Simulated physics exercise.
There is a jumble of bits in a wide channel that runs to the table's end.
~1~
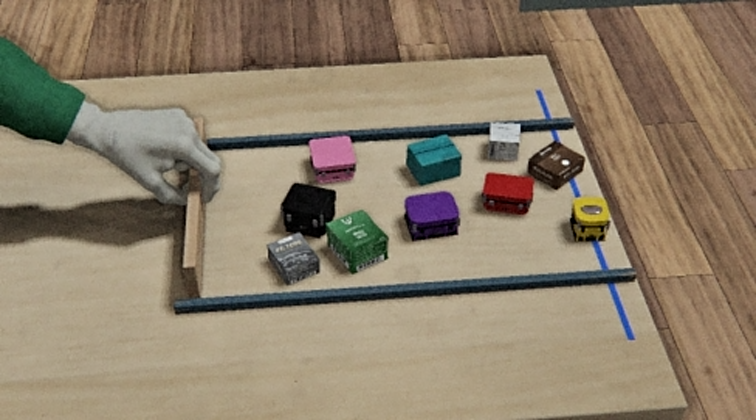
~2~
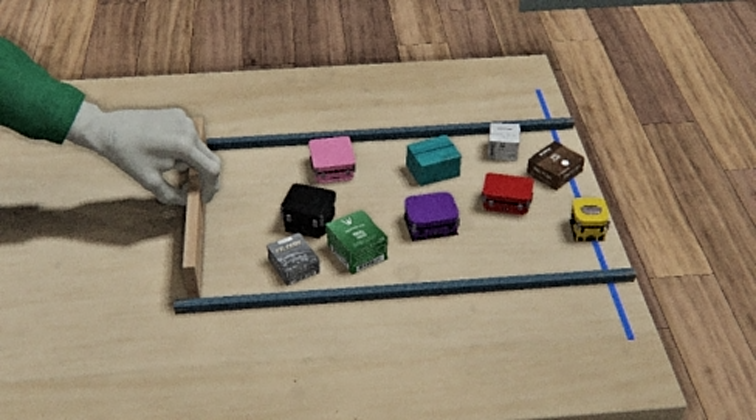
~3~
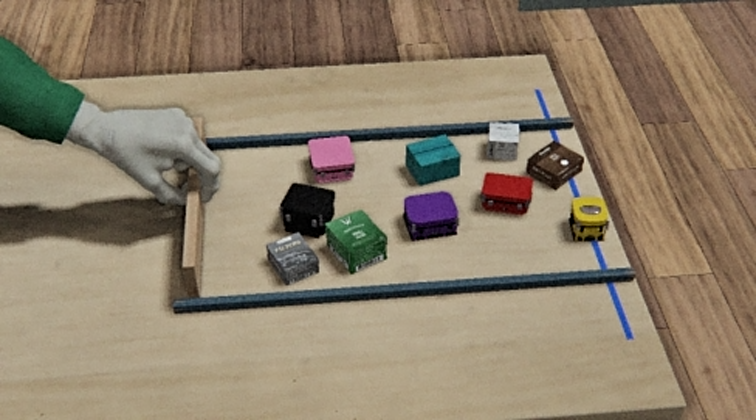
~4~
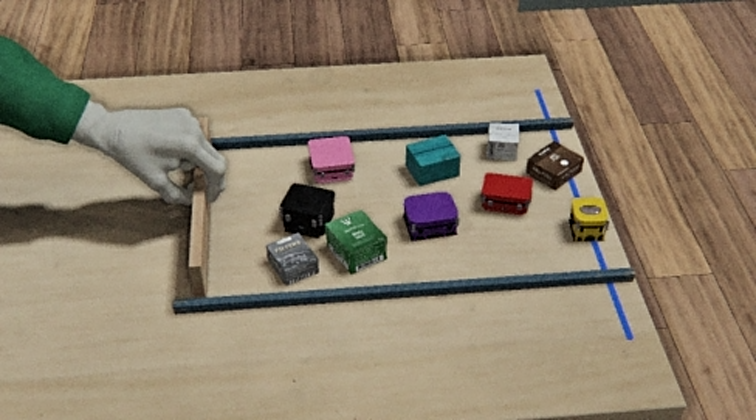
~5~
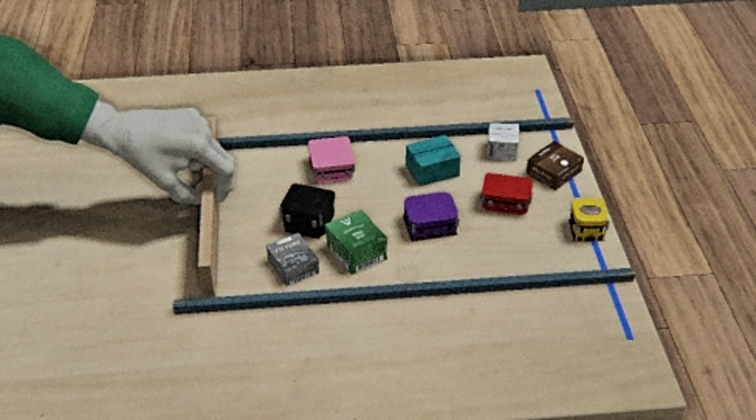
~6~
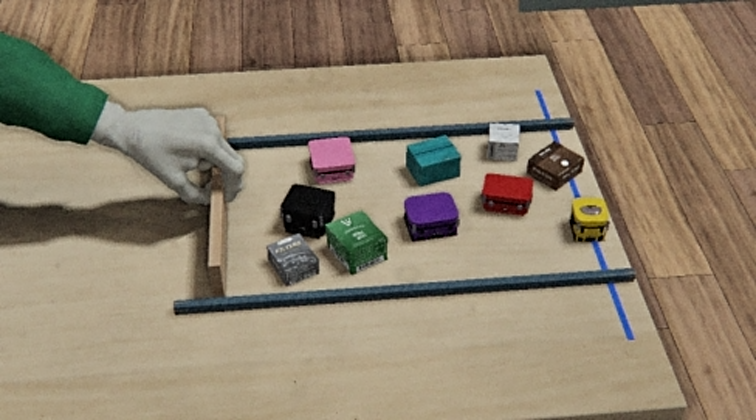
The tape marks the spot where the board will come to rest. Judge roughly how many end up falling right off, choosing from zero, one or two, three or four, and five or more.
The pieces that topple off will total more than four.
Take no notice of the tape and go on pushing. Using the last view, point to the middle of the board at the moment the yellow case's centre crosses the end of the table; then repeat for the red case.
The middle is at (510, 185) when it's the yellow case, and at (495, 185) when it's the red case.
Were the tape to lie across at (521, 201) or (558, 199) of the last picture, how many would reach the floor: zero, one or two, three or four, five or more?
Falls: Three to four; more than four.
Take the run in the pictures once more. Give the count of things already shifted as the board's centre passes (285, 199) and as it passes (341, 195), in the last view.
The first number is 2, the next one 5.
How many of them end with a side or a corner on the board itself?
3 end up touching it.
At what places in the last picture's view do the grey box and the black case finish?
About (618, 246), and the other about (601, 186).
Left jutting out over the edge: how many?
Overhang count: 3.
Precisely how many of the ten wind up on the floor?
7.
Soon after, none off yet; yellow case at rest near (589, 220); brown box at rest near (555, 165); white box at rest near (503, 142).
After that, none off yet; yellow case at rest near (589, 220); brown box displaced about its own width near (580, 155); white box displaced about its own width near (538, 135).
In the end, the number that fall off is five or more; gone, green box, purple case, turquoise box, red case, white box, brown box and yellow case.
